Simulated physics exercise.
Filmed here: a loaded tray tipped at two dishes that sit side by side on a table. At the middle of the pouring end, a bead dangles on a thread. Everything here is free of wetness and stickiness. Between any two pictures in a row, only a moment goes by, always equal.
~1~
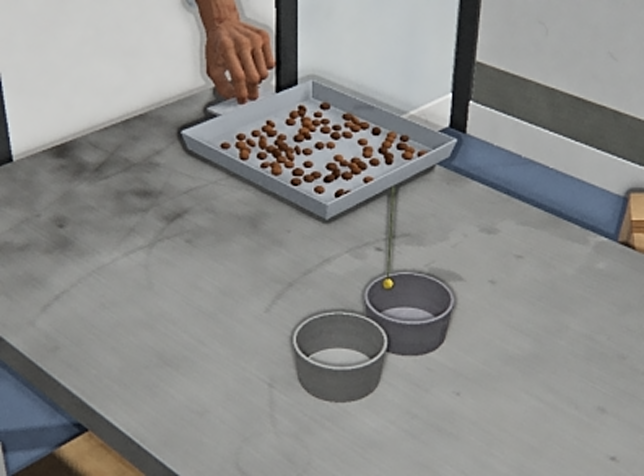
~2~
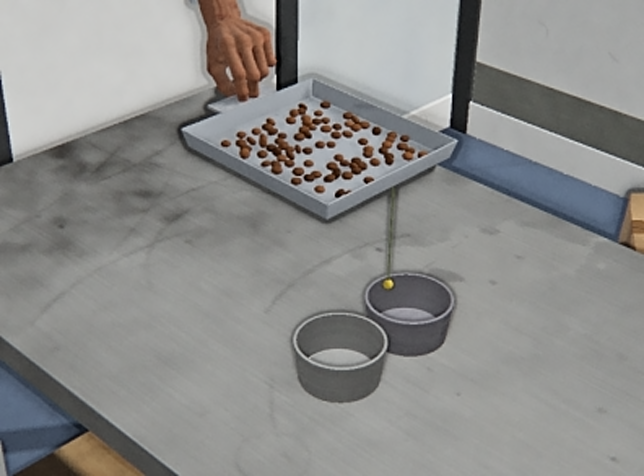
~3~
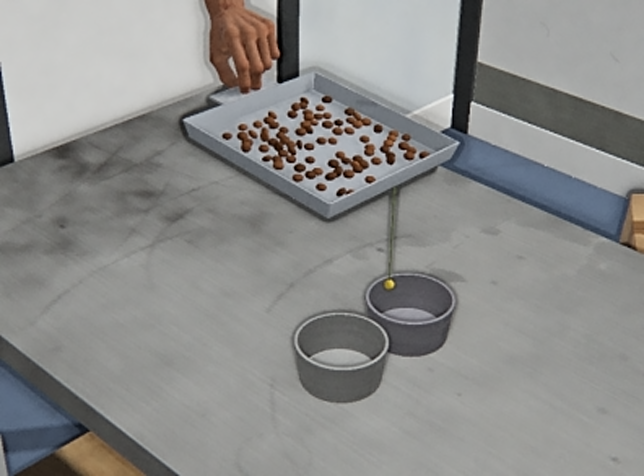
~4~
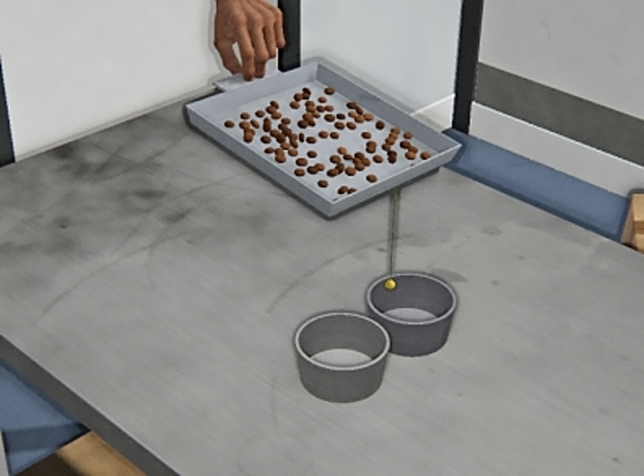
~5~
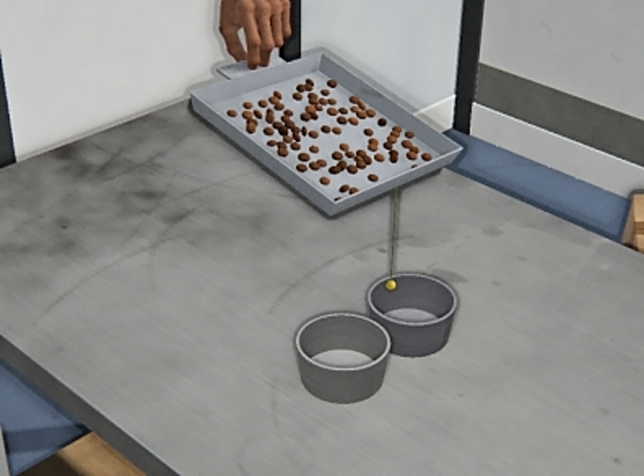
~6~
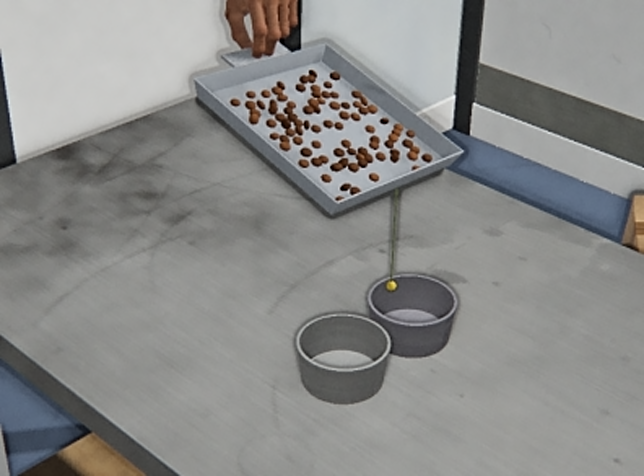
At the start, a hand holds a shallow gray tray of small brown pieces nearly level above two round gray dishes on a table, a yellow bead hanging from its front edge. The hand then raises the back of the tray gradually, tilting it toward the dishes, while the pieces stay spread across it.
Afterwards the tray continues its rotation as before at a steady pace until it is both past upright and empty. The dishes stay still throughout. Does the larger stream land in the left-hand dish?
No, it lands in the right-hand dish.
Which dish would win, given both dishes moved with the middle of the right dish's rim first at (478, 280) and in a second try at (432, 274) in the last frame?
Note: Try one - the dish on the right side; try two - the dish on the right side.
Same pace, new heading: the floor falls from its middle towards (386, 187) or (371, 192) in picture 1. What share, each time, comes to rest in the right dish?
First case around 20 per cent, second case 20 per cent.
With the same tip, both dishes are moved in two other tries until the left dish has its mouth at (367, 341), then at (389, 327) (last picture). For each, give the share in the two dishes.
First case: Some 50 %; second case: Some 80 %.
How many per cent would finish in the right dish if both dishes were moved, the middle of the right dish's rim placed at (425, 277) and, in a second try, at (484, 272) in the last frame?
Some 50 percent in the first case, 40 percent in the second.
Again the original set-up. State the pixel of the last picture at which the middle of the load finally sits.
About (454, 324).
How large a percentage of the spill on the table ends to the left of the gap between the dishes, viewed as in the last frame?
I'd guess close to 0 %.
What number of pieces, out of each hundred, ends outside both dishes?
Result: Near 60 % of the load.
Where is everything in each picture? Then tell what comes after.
In the first picture, corners of the pouring end near (327, 201) and (450, 139), level; middle of the load near (320, 146), bits of dog kibble; left dish near (373, 374); right dish near (441, 330); bead on its thread near (388, 284).
In the second picture, corners of the pouring end near (328, 201) and (451, 140), level; middle of the load near (320, 145).
In the third picture, corners of the pouring end near (330, 200) and (452, 142), tipped barely, lowest at the right corner; middle of the load near (322, 141).
In the fourth picture, corners of the pouring end near (332, 199) and (454, 144), tipped a little, lowest at the right corner; middle of the load near (324, 135).
In the fifth picture, corners of the pouring end near (335, 198) and (456, 147), tipped a little, lowest at the right corner; middle of the load near (326, 129).
In the sixth picture, corners of the pouring end near (337, 198) and (457, 150), tipped clearly, lowest at the right corner; middle of the load near (328, 124); left dish near (376, 376); right dish near (445, 331).
Shortly afterwards, tray tipped steeply; the whole lot on the tray.
Next, tray tipped right over; near two thirds on the tray; a little in the right dish; near a quarter outside both; a little in the air.
Some moments later, tray tipped past a quarter turn; near a third in the right dish; near two thirds outside both.
In the end, tray tipped past a quarter turn; none at all in the left dish; near a third in the right dish; near two thirds outside both.
